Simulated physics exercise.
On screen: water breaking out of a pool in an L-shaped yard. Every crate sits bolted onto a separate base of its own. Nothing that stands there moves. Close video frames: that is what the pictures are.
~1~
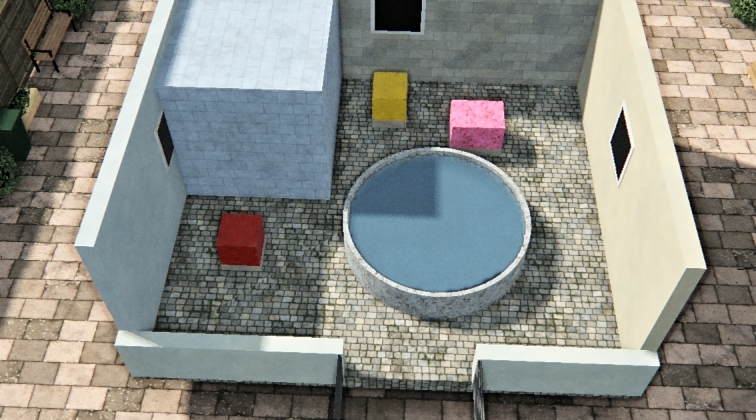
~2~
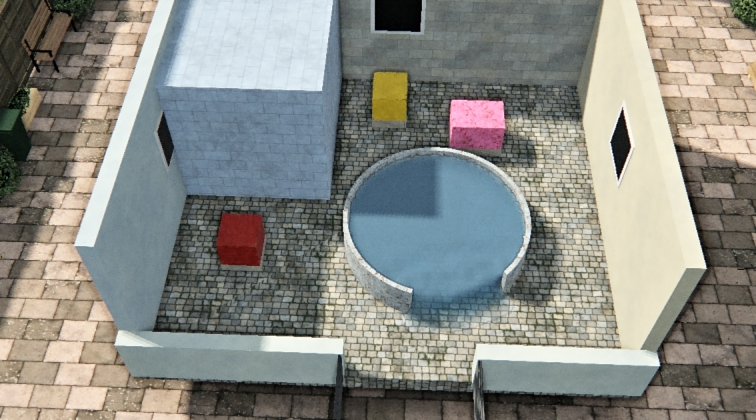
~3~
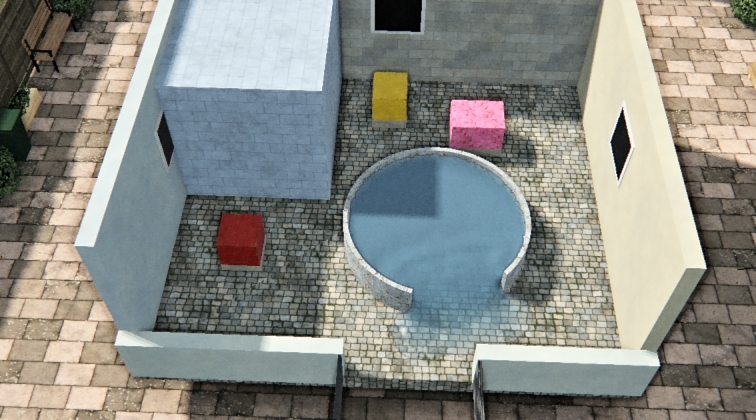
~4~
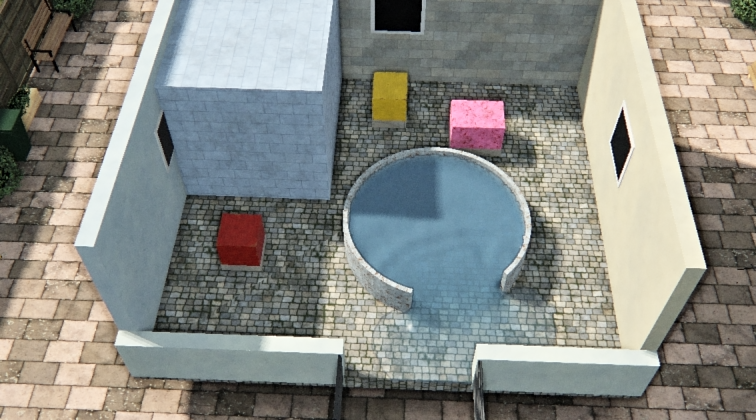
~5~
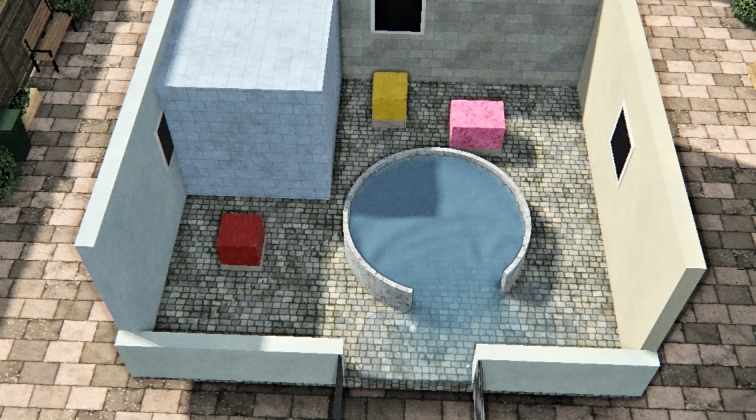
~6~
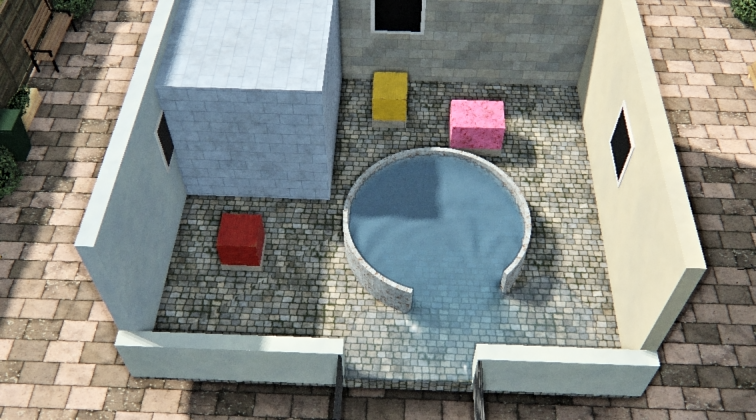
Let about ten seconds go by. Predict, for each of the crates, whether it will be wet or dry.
My prediction: The pink crate will be dry, the red crate will be dry, the yellow crate will be dry.
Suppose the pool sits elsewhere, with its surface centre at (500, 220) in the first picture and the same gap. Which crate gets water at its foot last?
I'd go with the crate marked yellow.
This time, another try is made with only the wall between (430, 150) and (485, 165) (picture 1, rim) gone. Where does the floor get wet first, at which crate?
That would be the pink crate.
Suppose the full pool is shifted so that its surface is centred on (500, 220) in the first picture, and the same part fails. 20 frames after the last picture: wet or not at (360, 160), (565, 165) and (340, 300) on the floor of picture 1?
The first spot is not reached, the second inundated, and the third inundated.
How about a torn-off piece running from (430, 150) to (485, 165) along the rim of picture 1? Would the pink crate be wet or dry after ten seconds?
Result: Pink is swamped.
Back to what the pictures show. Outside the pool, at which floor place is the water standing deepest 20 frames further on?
I would choose the pixel (603, 372).
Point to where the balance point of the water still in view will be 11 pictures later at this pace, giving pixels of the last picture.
Near (459, 265).
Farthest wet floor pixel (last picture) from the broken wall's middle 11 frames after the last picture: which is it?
Somewhere around (590, 220).
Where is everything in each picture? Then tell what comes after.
The first picture shows the pool at (436, 220) is whole and still.
In the second picture, the front is at (509, 303), out from the gap at (460, 306).
In the third picture, the front is at a hidden place, out from the gap at (459, 307).
In the fourth picture, the front is at a hidden place, out from the gap at (459, 308).
In the fifth picture, water pours out at (459, 308) and has run to a hidden place.
In the sixth picture, the front is at a hidden place, out from the gap at (459, 308).
A moment on, water covers 15 % of the floor; the pink crate not reached, the red crate not reached, the yellow crate not reached.
Next, water covers 20 % of the floor; the pink crate not reached, the red crate not reached, the yellow crate not reached.
Then, water covers 40 % of the floor; the pink crate water round its plinth, the red crate not reached, the yellow crate not reached.
Later, water covers 55 % of the floor; the pink crate water round its plinth, the red crate not reached, the yellow crate water round its plinth.
In the end, water covers 70 % of the floor; the pink crate stayed above the water, the red crate stayed above the water, the yellow crate stayed above the water.
